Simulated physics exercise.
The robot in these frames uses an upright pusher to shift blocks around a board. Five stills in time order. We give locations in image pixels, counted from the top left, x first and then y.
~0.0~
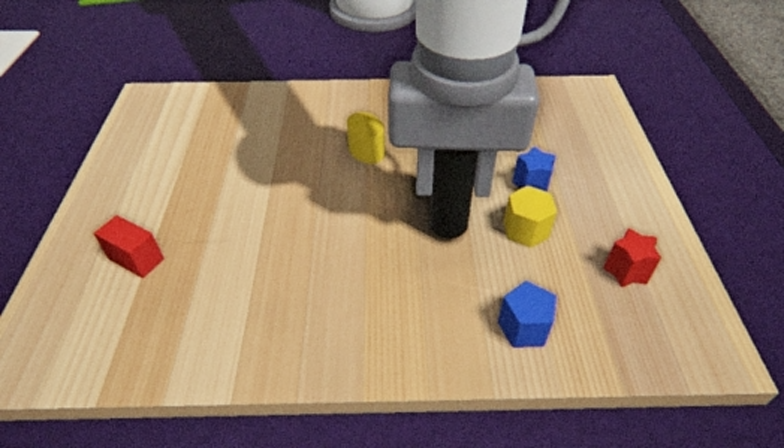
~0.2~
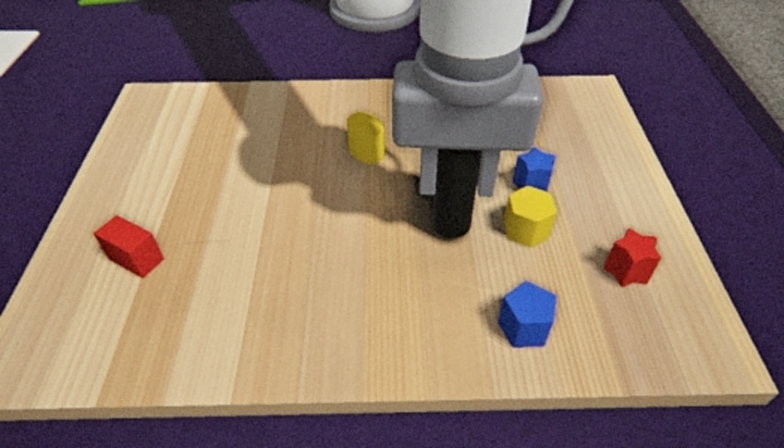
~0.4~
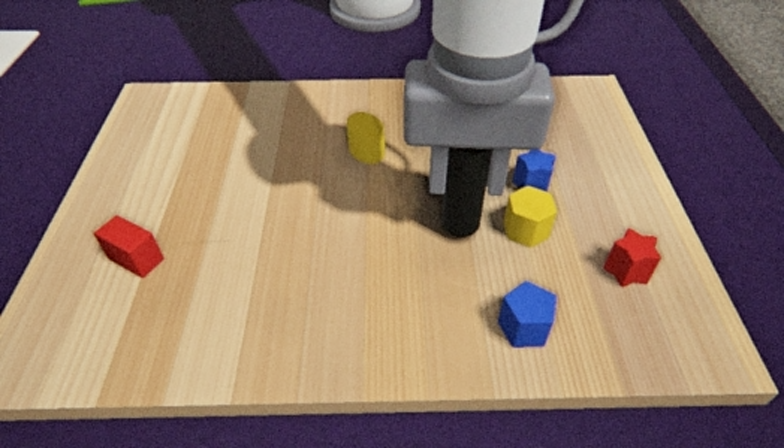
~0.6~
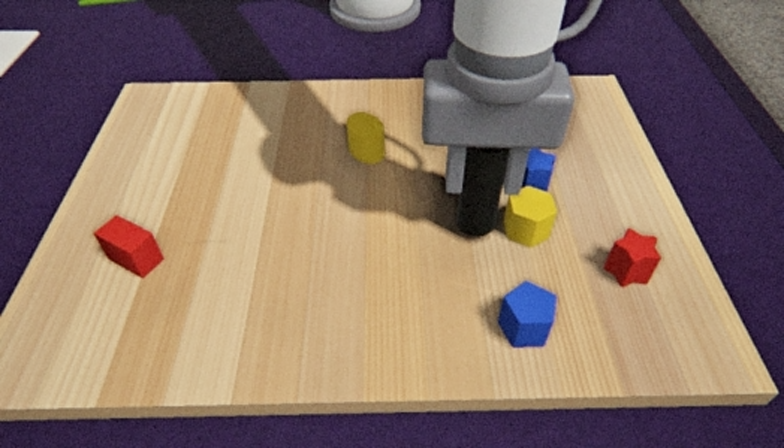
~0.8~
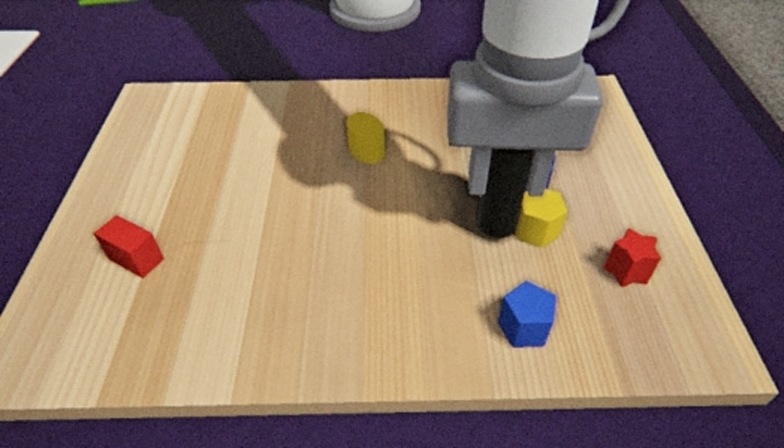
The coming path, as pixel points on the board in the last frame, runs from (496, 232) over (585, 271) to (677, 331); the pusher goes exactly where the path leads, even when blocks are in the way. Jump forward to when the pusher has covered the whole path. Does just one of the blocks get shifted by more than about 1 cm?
Answer: No.
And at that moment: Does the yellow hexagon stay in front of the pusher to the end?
Short answer: No.
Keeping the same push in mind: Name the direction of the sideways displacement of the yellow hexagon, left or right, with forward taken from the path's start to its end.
Toward the left.
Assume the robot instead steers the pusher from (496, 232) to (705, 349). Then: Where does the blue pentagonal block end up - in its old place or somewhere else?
The blue pentagonal block will stay where it stands.
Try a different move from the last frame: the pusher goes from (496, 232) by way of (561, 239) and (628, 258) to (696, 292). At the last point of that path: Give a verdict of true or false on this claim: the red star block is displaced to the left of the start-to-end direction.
The statement is incorrect.
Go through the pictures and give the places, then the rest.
In the first frame, pusher's lower end (449, 225); blue star block (538, 159); yellow hexagon (533, 202); red star block (639, 244).
In the second frame, pusher (452, 224); blocks still.
In the third frame, pusher (461, 223); blocks still.
In the fourth frame, pusher (476, 223); blocks still.
In the fifth frame, pusher (497, 224); blue star block hidden; yellow hexagon (543, 202); red star block (639, 244).
On the path given first. One third of the way, pusher (558, 248); yellow hexagon (581, 203), turned 45° anticlockwise.
Two thirds of the way, pusher (619, 281); yellow hexagon (582, 203), turned 45° anticlockwise; red star block (654, 246).
At the end, pusher (682, 324); blue star block still; yellow hexagon (582, 203), turned 45° anticlockwise; red star block (660, 247), turned 25° anticlockwise.
